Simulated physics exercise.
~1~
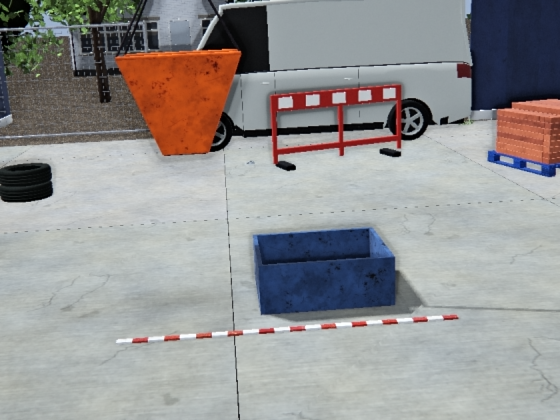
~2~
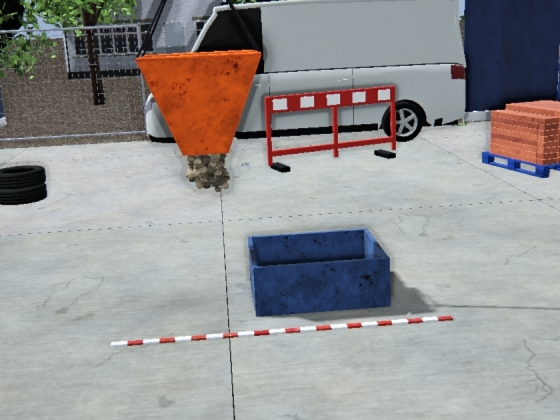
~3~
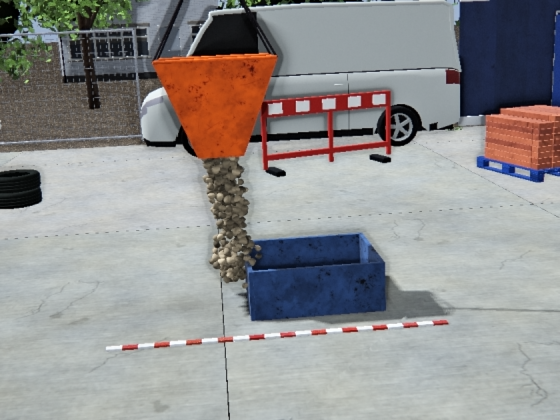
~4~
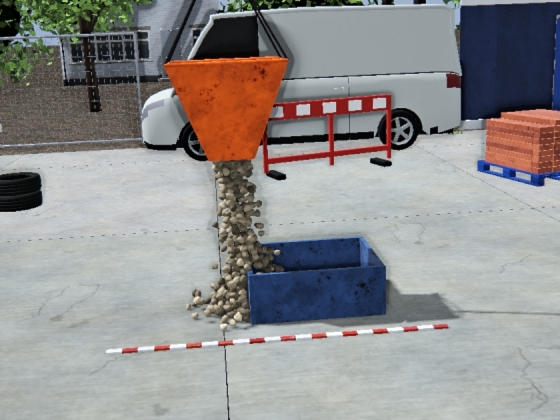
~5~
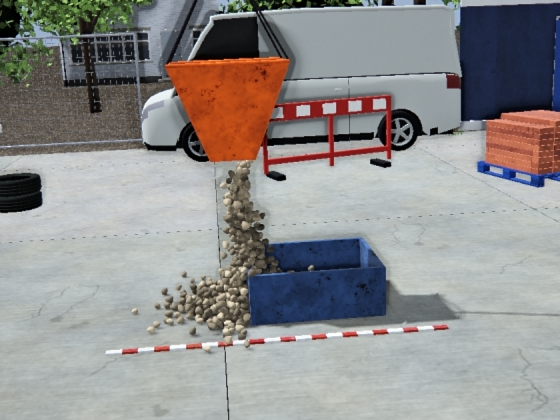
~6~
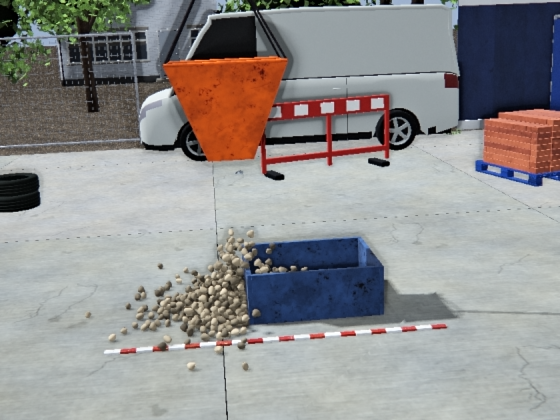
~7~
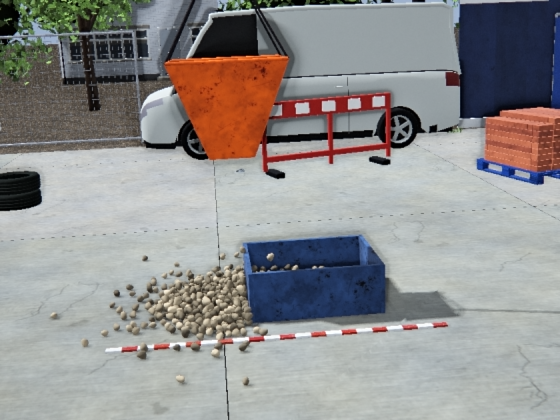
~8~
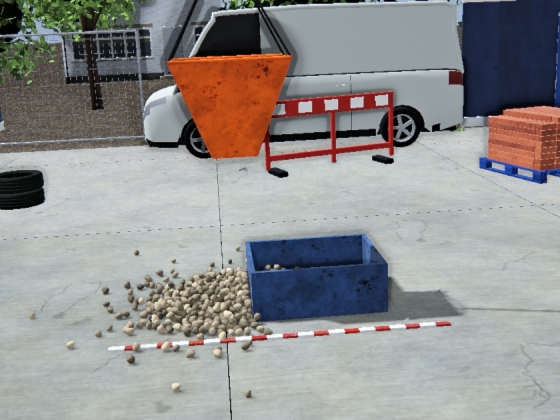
An orange skip moved rightwards over a concrete yard and poured rounded stones from its bottom, but most missed the blue bin, spilling into a scattered heap on the ground to its left, while a smaller share ended up inside.
